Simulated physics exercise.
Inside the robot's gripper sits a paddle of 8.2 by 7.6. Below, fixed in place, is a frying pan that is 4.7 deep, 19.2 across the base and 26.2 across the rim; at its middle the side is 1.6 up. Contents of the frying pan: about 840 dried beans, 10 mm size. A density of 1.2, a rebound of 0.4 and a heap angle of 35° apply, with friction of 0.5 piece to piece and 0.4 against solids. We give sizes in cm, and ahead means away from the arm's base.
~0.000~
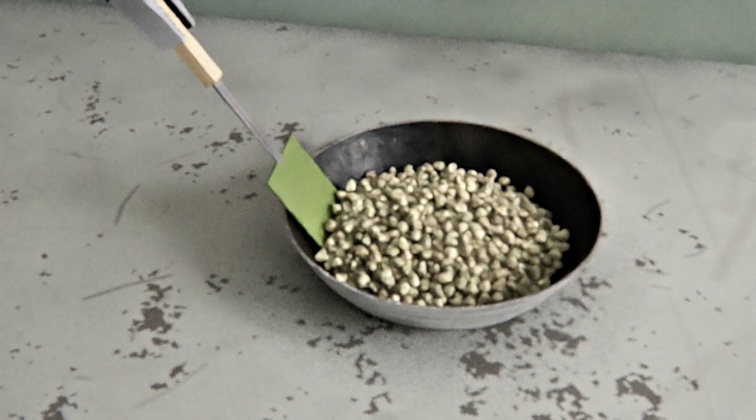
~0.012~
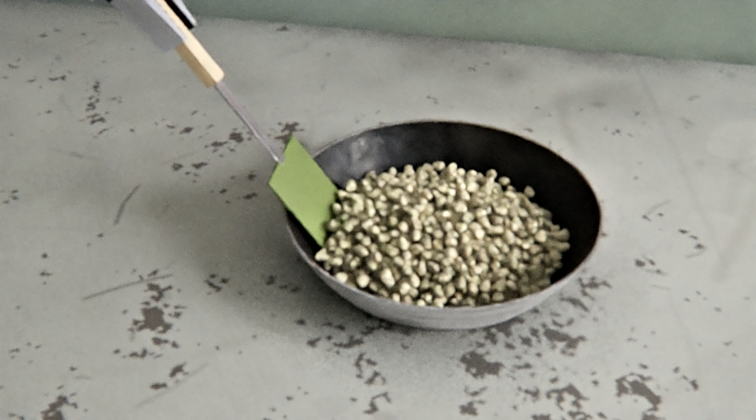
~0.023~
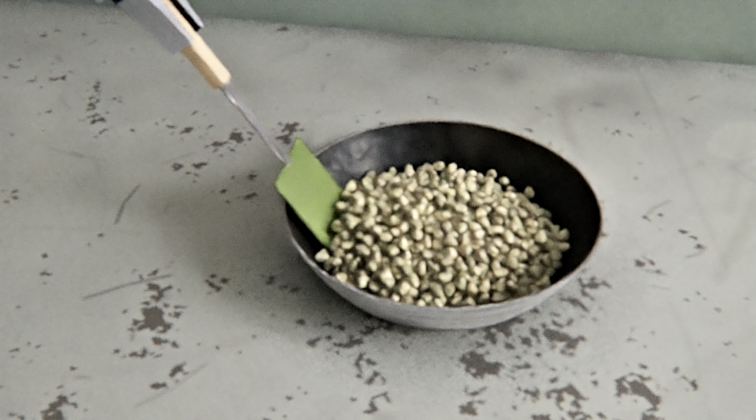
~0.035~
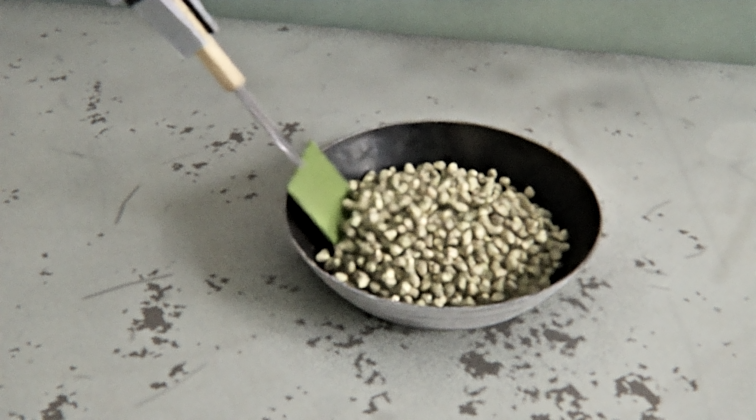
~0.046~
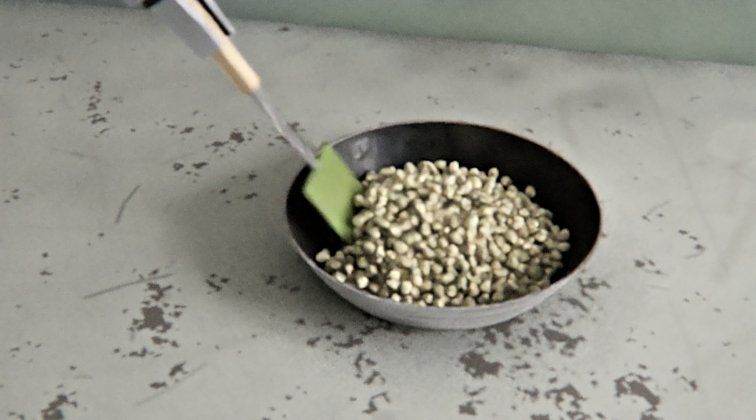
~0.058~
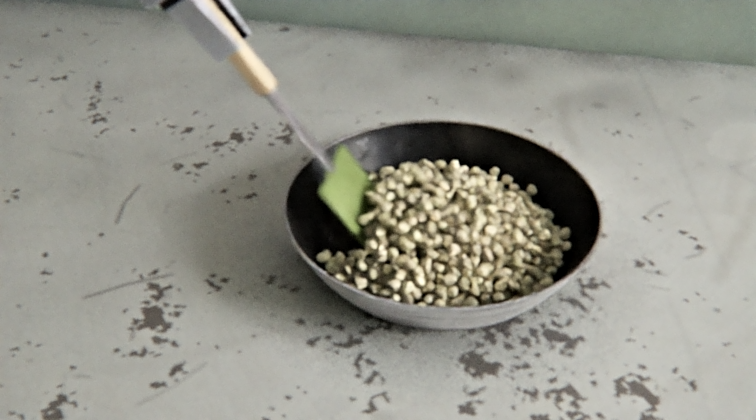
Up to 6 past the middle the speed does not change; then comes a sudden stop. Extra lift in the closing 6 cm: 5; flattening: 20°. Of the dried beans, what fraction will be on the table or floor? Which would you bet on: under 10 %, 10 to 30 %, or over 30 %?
I would bet on 10 to 30 %.
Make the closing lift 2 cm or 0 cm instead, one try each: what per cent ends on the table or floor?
5 and 0 per cent.
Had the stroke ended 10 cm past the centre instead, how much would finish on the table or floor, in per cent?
With that change, I'd expect about 25 per cent.
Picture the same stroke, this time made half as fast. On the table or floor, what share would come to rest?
Approx. 0 per cent.
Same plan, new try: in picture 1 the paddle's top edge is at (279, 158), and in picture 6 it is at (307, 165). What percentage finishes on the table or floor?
Near 0 in a hundred.
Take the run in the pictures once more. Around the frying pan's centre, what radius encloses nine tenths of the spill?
That's near 50 cm.
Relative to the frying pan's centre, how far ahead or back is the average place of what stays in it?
Ahead of centre, near 3.5 centimetres.
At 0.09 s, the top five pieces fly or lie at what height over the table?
I'd put it close to 6 cm.
By 0.09 s, sloping 54°, highest piece 6 above the table; 838 in the frying pan.
By 0.11 s, sloping 47°, highest piece 7 above the table; 838 in the frying pan.
By 0.33 s, sloping 34°, highest piece 6 above the table; 723 in the frying pan, 104 on the table or floor, 11 on the blade or in flight.
By 1.38 s, sloping 34°, highest piece 5 above the table; 723 in the frying pan, 115 on the table or floor.
Final count, 723 in the frying pan, 115 on the table or floor. That is 14 % on the table or floor.
